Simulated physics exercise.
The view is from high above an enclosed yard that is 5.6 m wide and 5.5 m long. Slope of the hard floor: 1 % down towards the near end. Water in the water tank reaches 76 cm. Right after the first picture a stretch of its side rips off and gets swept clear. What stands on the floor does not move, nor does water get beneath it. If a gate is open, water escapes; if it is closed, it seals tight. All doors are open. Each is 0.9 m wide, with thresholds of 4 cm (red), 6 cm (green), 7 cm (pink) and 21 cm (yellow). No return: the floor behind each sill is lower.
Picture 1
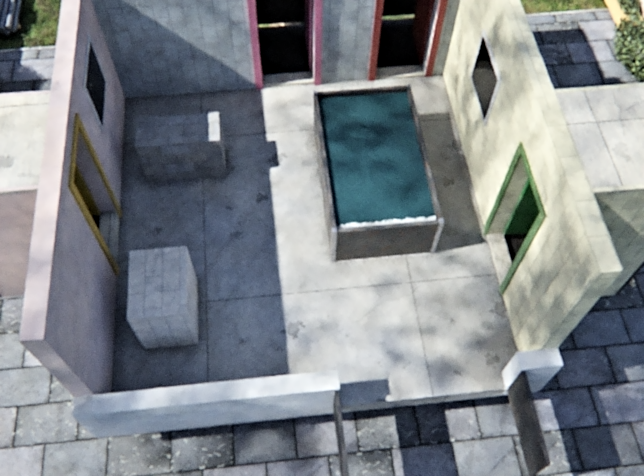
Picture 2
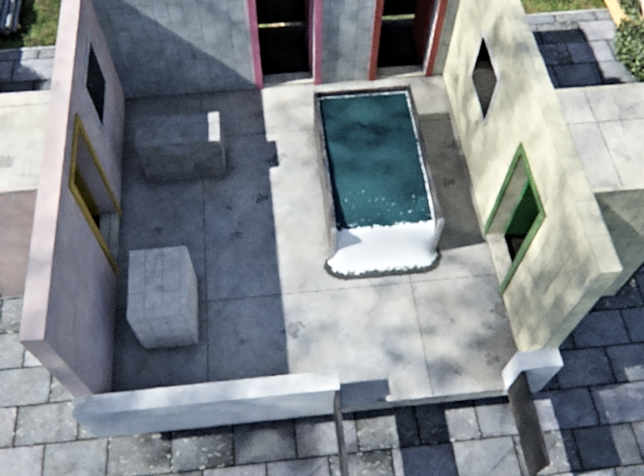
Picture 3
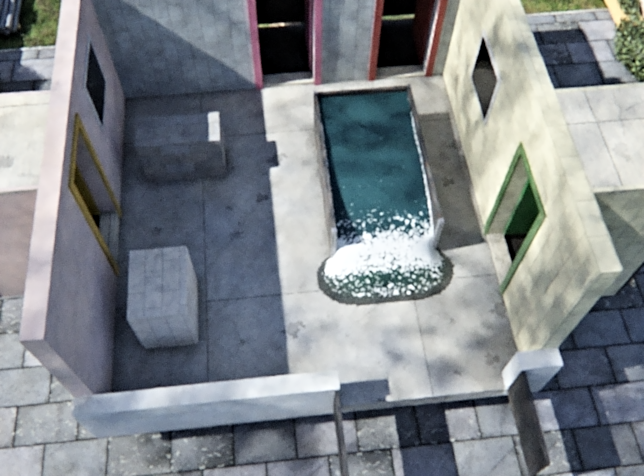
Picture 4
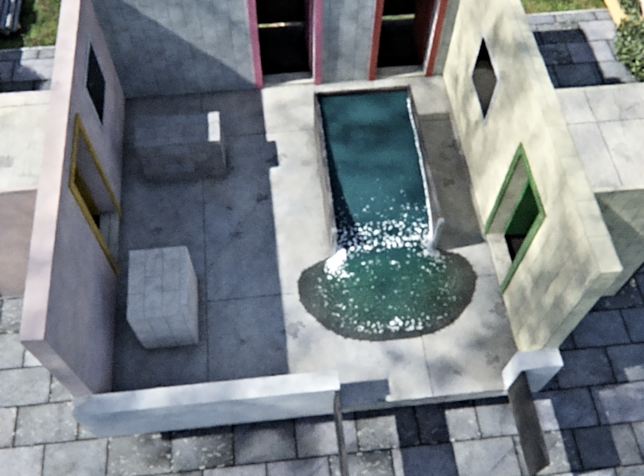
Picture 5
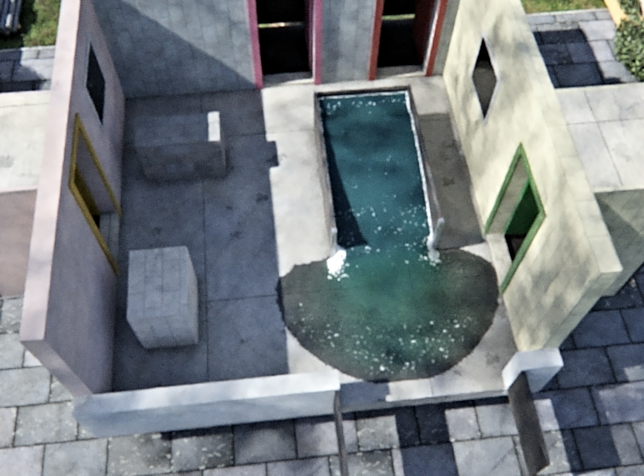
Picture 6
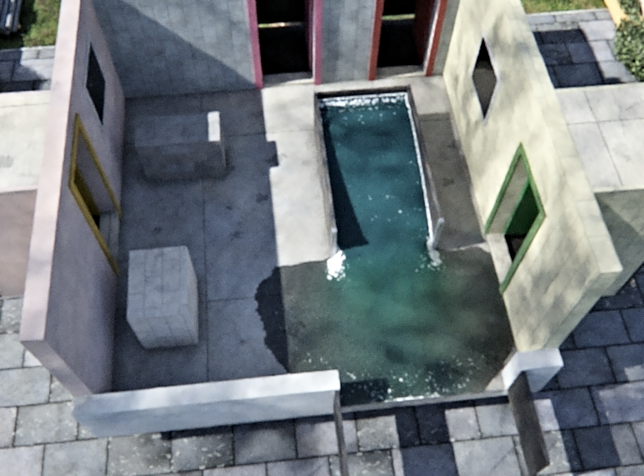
In a small walled yard, the near end of a raised water tank gave way, and water poured out in a white, foaming rush, then spread across the pale floor toward the front wall.
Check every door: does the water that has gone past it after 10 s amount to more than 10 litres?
My prediction: Red door: Limit unbroken. Green door: Limit unbroken. Pink door: Limit unbroken. Yellow door: Limit unbroken.
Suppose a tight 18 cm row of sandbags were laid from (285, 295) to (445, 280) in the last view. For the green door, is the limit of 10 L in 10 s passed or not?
Against that limit: Green above.
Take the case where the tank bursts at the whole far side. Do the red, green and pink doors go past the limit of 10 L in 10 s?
Door red goes beyond, door green stays within, door pink goes beyond.
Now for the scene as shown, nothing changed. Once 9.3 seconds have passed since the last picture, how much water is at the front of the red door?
Roughly 1.5 cm deep.
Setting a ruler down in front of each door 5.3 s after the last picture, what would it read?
Depths: Red door 0 cm, green door 2 cm, pink door 0 cm, yellow door 4 cm.
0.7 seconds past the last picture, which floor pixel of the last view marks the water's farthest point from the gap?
Point: Roughly (180, 405).
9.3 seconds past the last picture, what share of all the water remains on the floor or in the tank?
Close to 26 in a hundred remains.
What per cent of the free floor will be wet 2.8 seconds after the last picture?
45 %.
Then, 0.7 s after the last picture water covers 30 % of the floor and is deepest (32 cm) near (519, 357); red door not reached, green door 3 cm at the sill, 0 L in, pink door not reached, yellow door not reached.
Then, 1.5 s after the last picture water covers 35 % of the floor and is deepest (28 cm) near (523, 369); red door not reached, green door 2 cm at the sill, 1 L in, pink door not reached, yellow door not reached.
Then, 2.8 s after the last picture water covers 45 % of the floor and is deepest (22 cm) near (125, 410); red door not reached, green door 5 cm at the sill, 1 L in, pink door not reached, yellow door 3 cm at the sill, 0 L in.
Then, 5.3 s after the last picture water covers 65 % of the floor and is deepest (11 cm) near (139, 409); red door not reached, green door 2 cm at the sill, 1 L in, pink door not reached, yellow door 4 cm at the sill, 0 L in.
Then, 9.3 s after the last picture water covers 85 % of the floor and is deepest (5 cm) near (194, 403); red door 1 cm at the sill, 0 L in, green door 1 cm at the sill, 1 L in, pink door not reached, yellow door 2 cm at the sill, 0 L in.
